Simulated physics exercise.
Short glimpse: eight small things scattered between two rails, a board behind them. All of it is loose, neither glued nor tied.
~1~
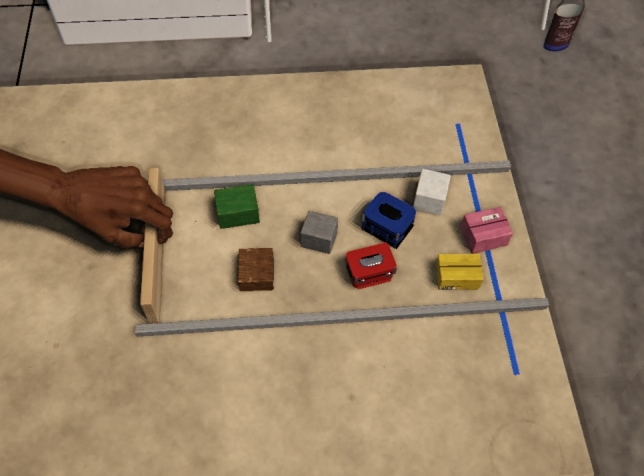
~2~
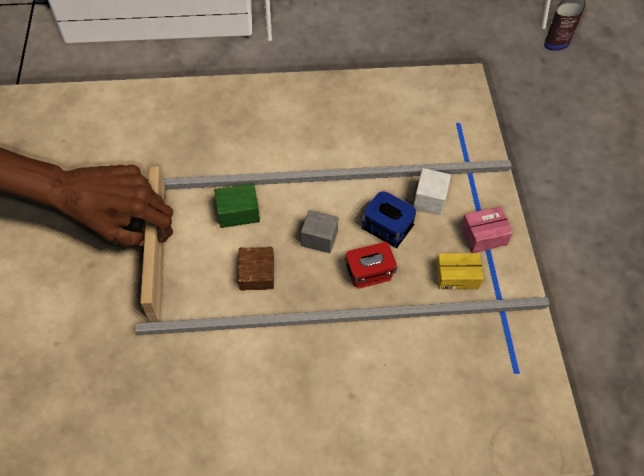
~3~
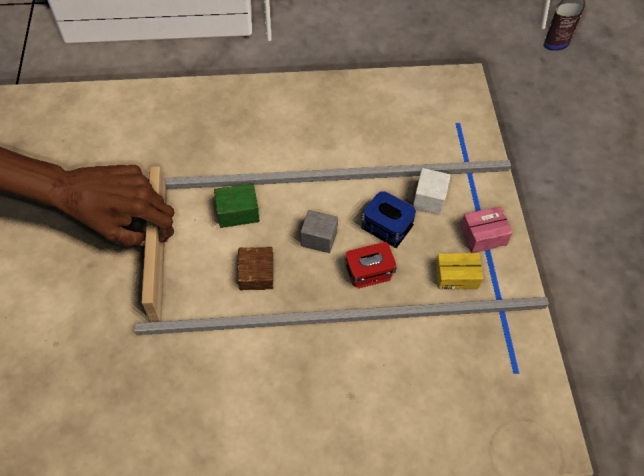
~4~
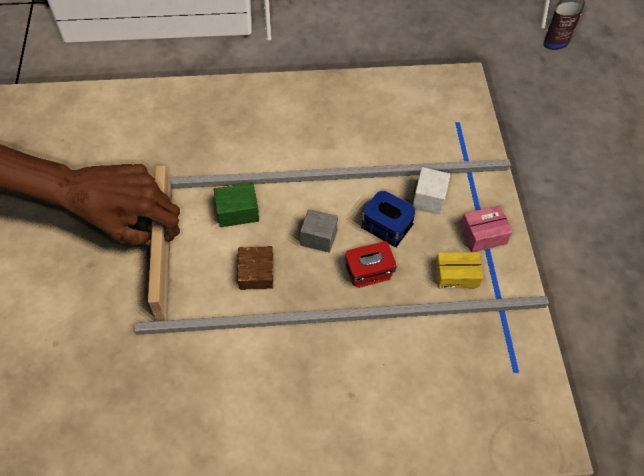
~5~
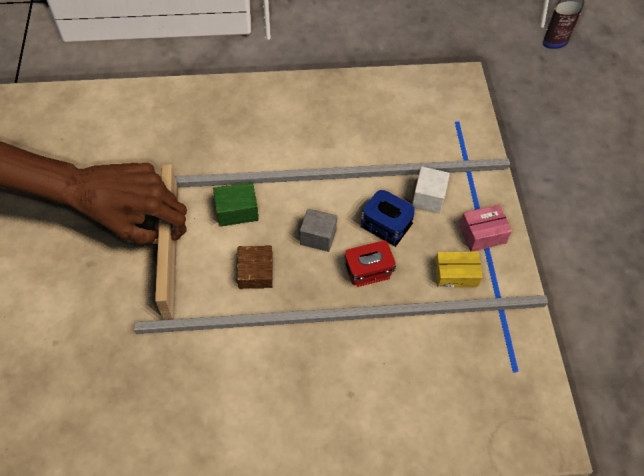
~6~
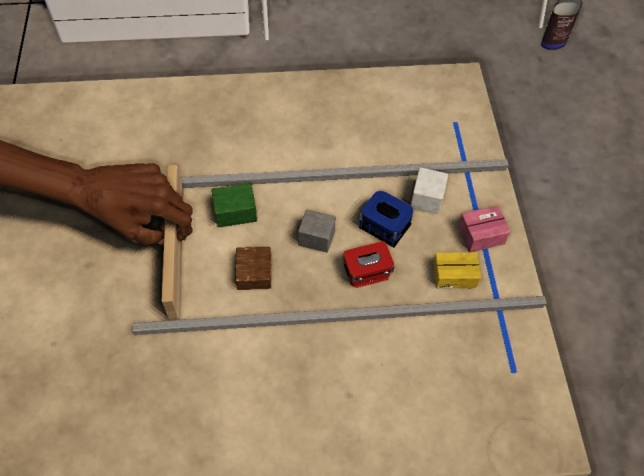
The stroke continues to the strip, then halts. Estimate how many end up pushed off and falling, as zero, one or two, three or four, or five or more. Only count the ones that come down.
Five or beyond lost.
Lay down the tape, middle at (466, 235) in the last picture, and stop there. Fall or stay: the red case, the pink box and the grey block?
Red case: Stays; pink box: Drops; grey block: Stays.
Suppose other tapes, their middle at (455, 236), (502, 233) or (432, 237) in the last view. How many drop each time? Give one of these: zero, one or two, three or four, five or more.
So, taking them in turn, I'd give just one or two; more than four; not one.
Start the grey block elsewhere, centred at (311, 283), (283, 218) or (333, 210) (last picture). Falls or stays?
Place by place, it stays on; is kept; survives.
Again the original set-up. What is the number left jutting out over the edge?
0, I think.
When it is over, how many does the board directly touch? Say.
That number would be 3.
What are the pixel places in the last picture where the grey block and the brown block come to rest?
(496, 217) and (505, 253).
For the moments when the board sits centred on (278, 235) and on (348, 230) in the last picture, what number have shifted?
First 2 and then 5.
A little later, none off yet; pink box at rest near (484, 229); yellow box at rest near (456, 270); white block at rest near (429, 191).
Next, none off yet; pink box shifted about its own width near (524, 236); yellow box shifted well along near (534, 269); white block shifted about its own width near (474, 185).
When it is over, the number that fall off is five or more; down, red case, blue case, white block, yellow box and pink box.
